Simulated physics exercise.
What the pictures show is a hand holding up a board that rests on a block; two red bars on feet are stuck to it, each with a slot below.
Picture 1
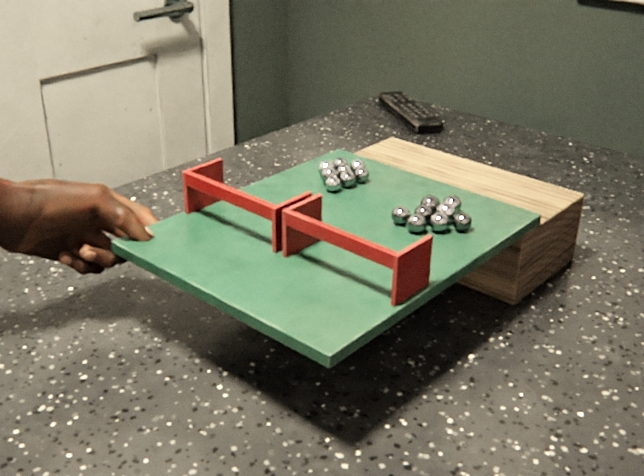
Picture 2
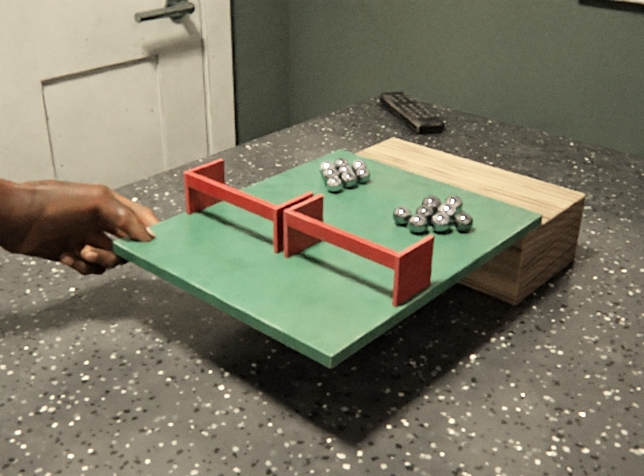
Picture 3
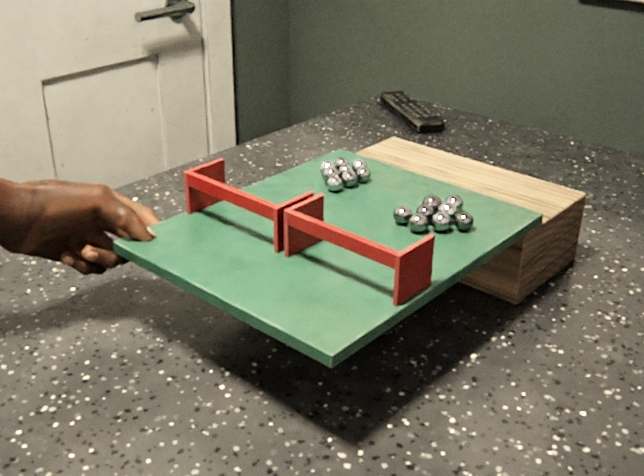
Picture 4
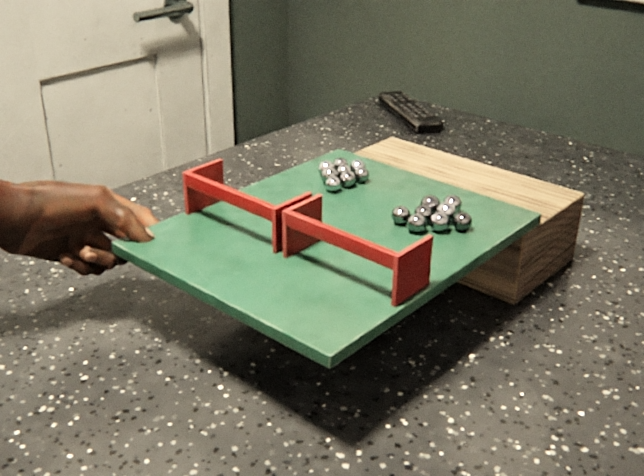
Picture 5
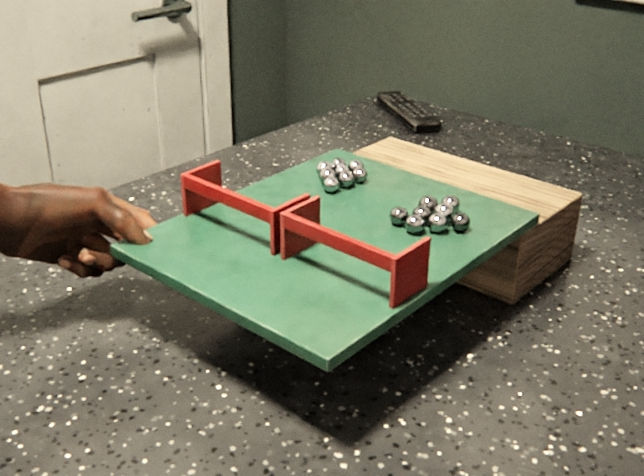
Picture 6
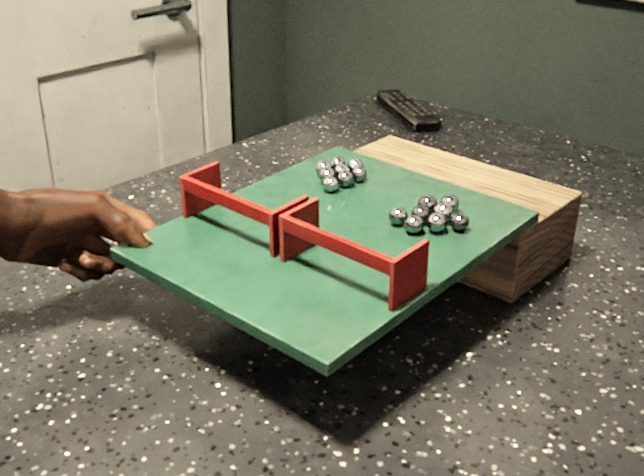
In the video, a hand at the left holds up one end of a green board resting on a wooden block, lowering it very slightly, while two batches of steel balls stay still behind two red gates.
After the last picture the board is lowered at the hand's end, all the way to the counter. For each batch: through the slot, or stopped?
At the end, looks like the near batch has enough room. Looks like the far batch has enough room.
Then, 0.45 s on from there, board sloping at 12°; near batch on its way down; far batch on its way down.
Then, 0.84 s on from there, board resting at 16°; near batch the whole lot past its gate; far batch the whole lot past its gate.
In the end, board resting at 16°; near batch the whole lot past its gate; far batch the whole lot past its gate.
